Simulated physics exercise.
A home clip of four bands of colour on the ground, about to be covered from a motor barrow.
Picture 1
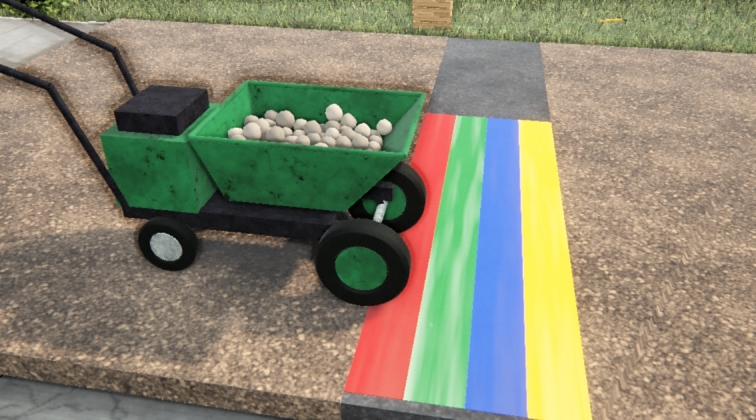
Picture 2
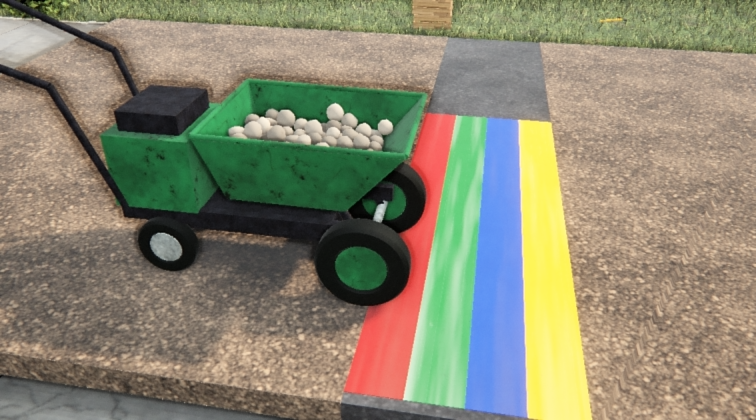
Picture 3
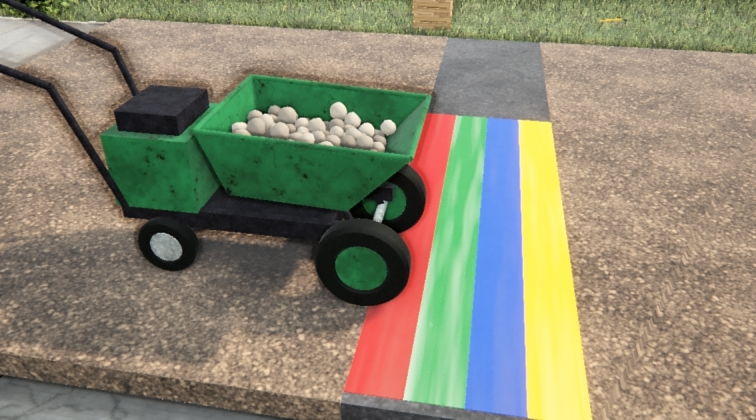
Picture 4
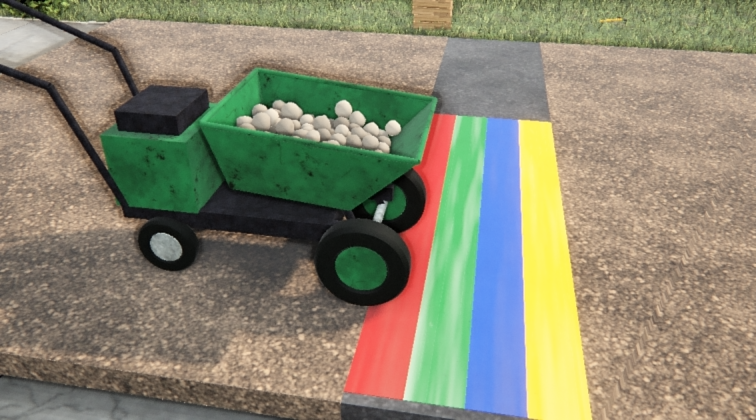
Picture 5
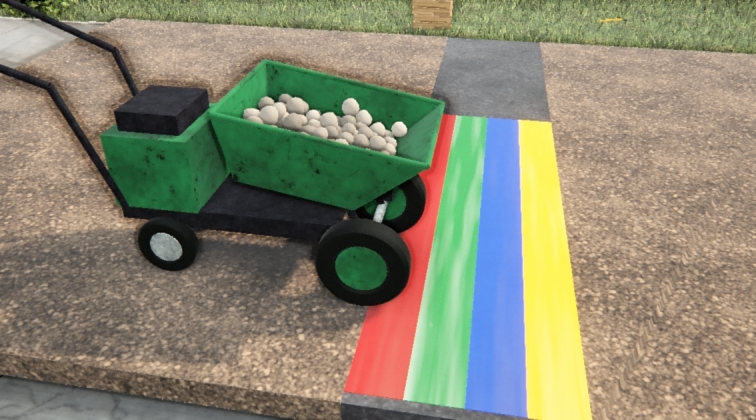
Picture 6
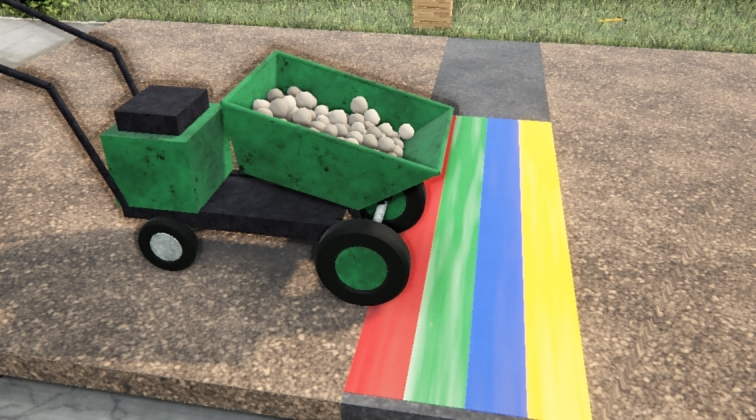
On a pebbled path edged by grass, a green motor barrow full of pale, rounded stones sits still beside red, green, blue and yellow strips. Its skip, level at first, begins to tilt slowly to the right, its back rising until it slants clearly, with the stones still inside.
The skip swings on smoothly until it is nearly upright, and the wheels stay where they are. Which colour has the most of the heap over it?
The yellow one gets the largest share.
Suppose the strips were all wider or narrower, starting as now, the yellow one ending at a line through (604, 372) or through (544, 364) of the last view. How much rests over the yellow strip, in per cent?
First some 40, then 30 per cent.
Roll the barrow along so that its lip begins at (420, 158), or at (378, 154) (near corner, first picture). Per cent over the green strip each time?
Roughly 0 per cent, and 0 per cent.
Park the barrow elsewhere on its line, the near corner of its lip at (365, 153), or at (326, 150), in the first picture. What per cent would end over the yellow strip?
In turn 30 and 20 in a hundred.
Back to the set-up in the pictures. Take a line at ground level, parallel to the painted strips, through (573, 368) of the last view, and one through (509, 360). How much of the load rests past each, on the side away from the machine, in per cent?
First some 50, then 90 per cent.
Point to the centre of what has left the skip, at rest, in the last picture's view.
Around (560, 277).
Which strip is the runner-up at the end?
The runner-up: Blue.
Soon, skip tipped steeply; all in the skip.
A while on, skip tipped right over; nearly all in the skip; a small part over the blue strip; a stray few over the yellow strip.
Towards the end, skip tipped right over; a small part in the skip; about a quarter over the blue strip; about a third over the yellow strip; about a third off the paint.
Finally, skip tipped right over; none over the red strip; none over the green strip; about a quarter over the blue strip; about a third over the yellow strip; about a third off the paint.
